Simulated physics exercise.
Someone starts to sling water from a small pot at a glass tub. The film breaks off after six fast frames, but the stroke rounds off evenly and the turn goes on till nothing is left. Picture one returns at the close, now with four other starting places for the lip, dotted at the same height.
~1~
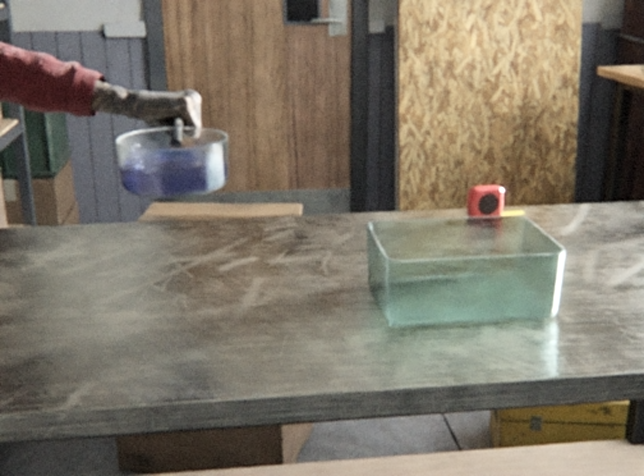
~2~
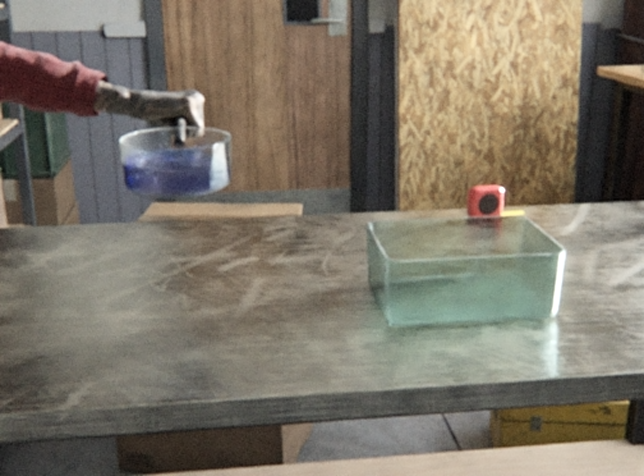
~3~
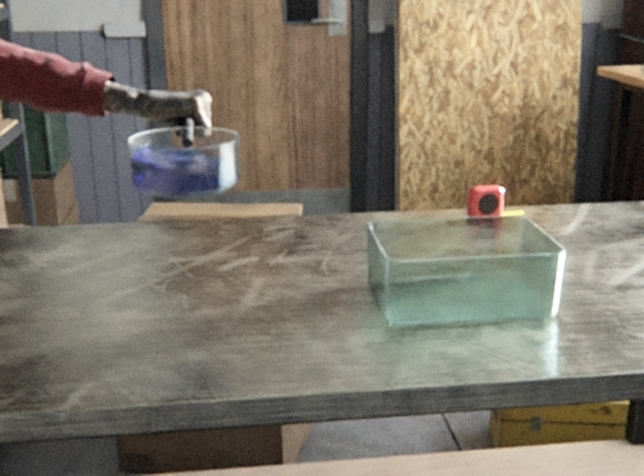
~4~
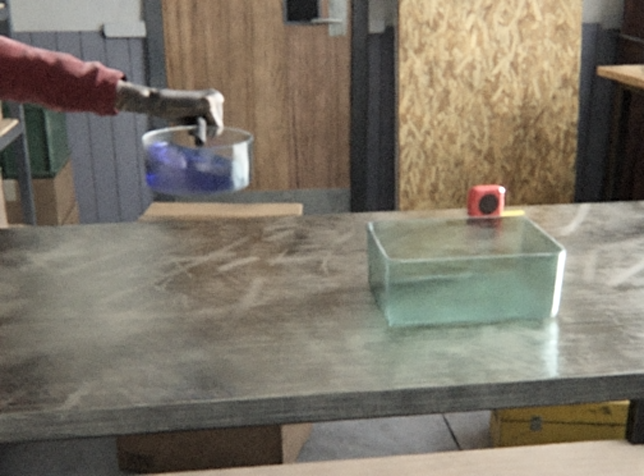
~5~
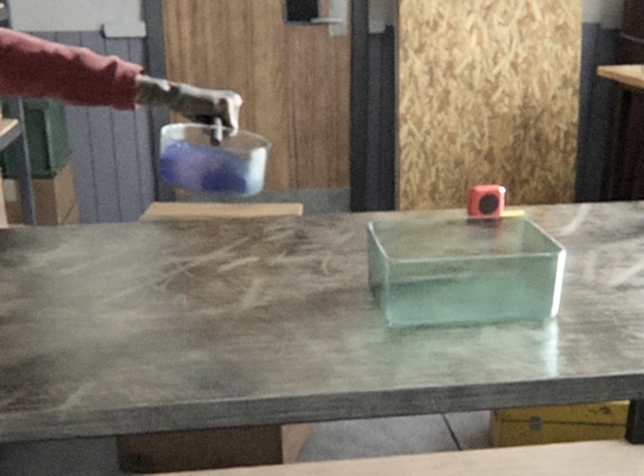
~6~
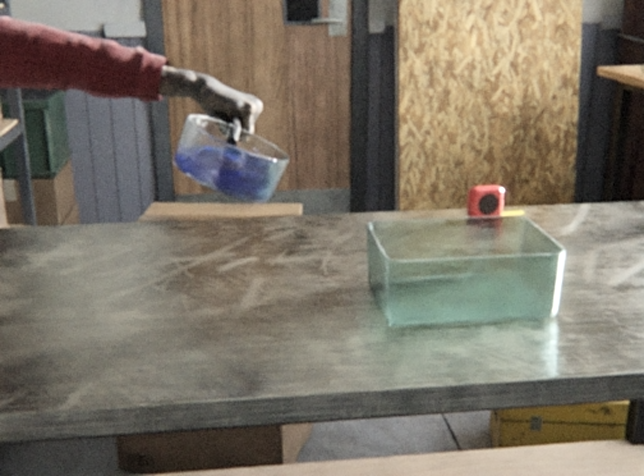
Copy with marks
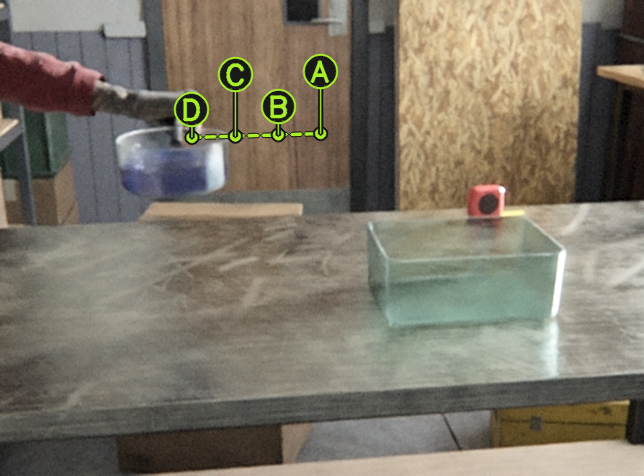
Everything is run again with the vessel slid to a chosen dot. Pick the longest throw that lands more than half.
Take B.
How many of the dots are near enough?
Two of them.
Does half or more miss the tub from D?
Yes.
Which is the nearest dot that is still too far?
The answer is C.
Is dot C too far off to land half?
Yes.
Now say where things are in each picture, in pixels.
In the first picture, upright, lip at (226, 136); tub from (385, 325) to (555, 316); nothing has left yet.
In the second picture, upright, lip at (229, 136); nothing has left yet.
In the third picture, upright, lip at (237, 136); nothing has left yet.
In the fourth picture, upright, lip at (250, 136); nothing has left yet.
In the fifth picture, tipped about 9°, lip at (269, 143); nothing has left yet.
In the sixth picture, tipped about 24°, lip at (287, 157); nothing has left yet.
On the marked copy, A at (320, 133); B at (278, 134); C at (235, 136); D at (191, 137).
For dot A, about 88 % lands in the tub, 3 % falls short and 9 % goes beside or beyond.
For dot B, about 68 % lands in the tub, 25 % falls short and 7 % goes beside or beyond.
For dot C, about 21 % lands in the tub, 76 % falls short and 3 % goes beside or beyond.
For dot D, about 0 % lands in the tub, 99 % falls short.
